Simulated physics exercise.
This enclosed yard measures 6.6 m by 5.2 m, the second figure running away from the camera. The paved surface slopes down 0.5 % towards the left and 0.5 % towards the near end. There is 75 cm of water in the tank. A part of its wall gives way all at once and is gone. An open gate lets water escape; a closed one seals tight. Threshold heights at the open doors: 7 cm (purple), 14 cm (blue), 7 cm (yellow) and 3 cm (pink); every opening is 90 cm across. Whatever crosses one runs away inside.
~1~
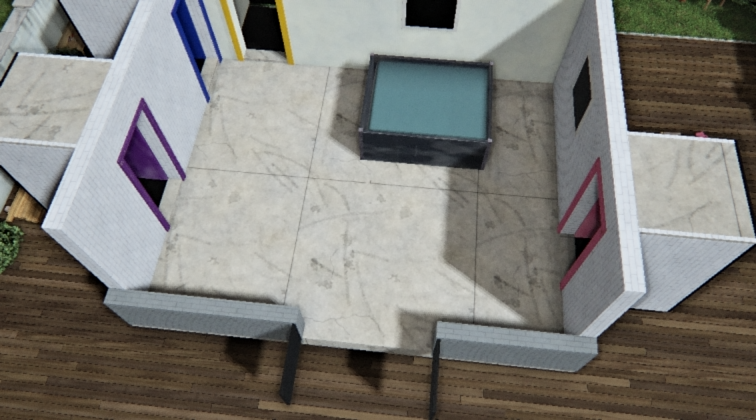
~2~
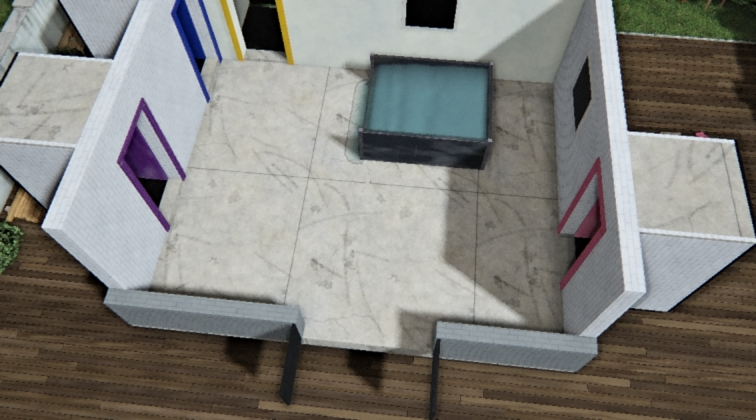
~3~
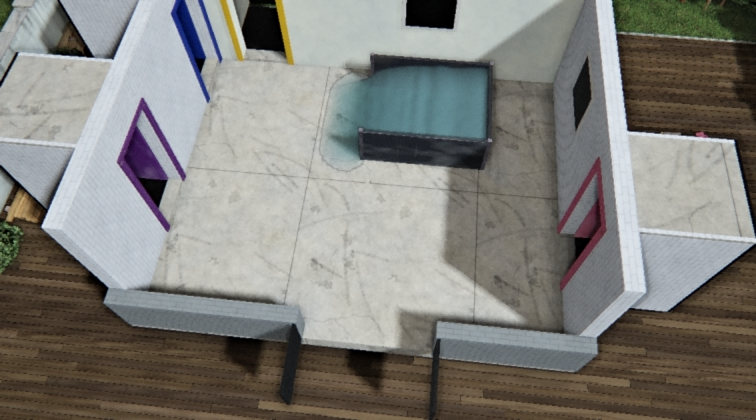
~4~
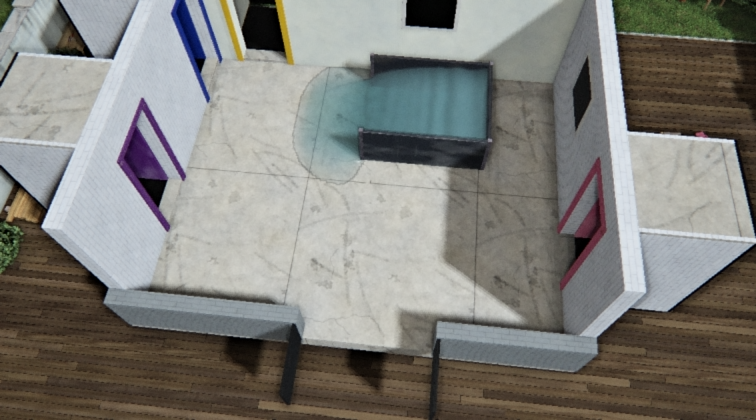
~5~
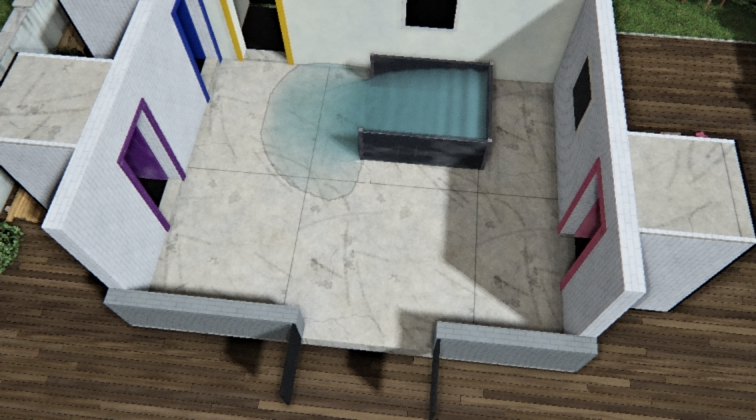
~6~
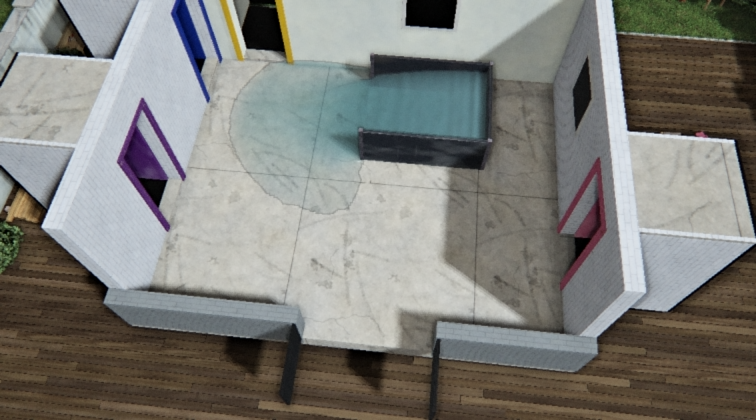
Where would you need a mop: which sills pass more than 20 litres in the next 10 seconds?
The water let in: At the purple door it goes over the limit; at the blue door it exceeds the limit; at the yellow door it passes the limit; at the pink door it passes the limit.
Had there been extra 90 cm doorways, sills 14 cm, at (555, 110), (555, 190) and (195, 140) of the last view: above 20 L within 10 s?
In that order: Under, below, over.
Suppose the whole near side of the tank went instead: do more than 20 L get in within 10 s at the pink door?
Against that limit: Pink over.
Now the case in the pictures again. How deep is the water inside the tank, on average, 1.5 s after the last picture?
Roughly 22 cm on average.
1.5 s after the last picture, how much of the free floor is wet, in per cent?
About 40 per cent.
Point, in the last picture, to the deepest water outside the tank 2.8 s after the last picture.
At about (145, 306).
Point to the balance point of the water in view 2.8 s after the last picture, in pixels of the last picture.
Near (281, 153).
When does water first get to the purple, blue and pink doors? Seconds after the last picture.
Arrival: Purple 0.6 s, blue 0.2 s, pink 5.0 s.
Then, 0.7 s after the last picture water covers 35 % of the floor and is deepest (41 cm) near (220, 66); purple door 9 cm at the sill, 0 L in, blue door 36 cm at the sill, 41 L in, yellow door 14 cm at the sill, 1 L in, pink door not reached.
Then, 1.5 s after the last picture water covers 40 % of the floor and is deepest (44 cm) near (220, 66); purple door 19 cm at the sill, 25 L in, blue door 42 cm at the sill, 195 L in, yellow door 14 cm at the sill, 16 L in, pink door not reached.
Then, 2.8 s after the last picture water covers 45 % of the floor and is deepest (30 cm) near (145, 306); purple door 13 cm at the sill, 73 L in, blue door 25 cm at the sill, 365 L in, yellow door 18 cm at the sill, 77 L in, pink door not reached.
Then, 5.3 s after the last picture water covers 80 % of the floor and is deepest (18 cm) near (145, 306); purple door 9 cm at the sill, 92 L in, blue door 11 cm at the sill, 399 L in, yellow door 10 cm at the sill, 162 L in, pink door 4 cm at the sill, 0 L in.
Then, 9.3 s after the last picture water covers 100 % of the floor and is deepest (10 cm) near (145, 306); purple door 9 cm at the sill, 114 L in, blue door 5 cm at the sill, 399 L in, yellow door 4 cm at the sill, 169 L in, pink door 7 cm at the sill, 47 L in.
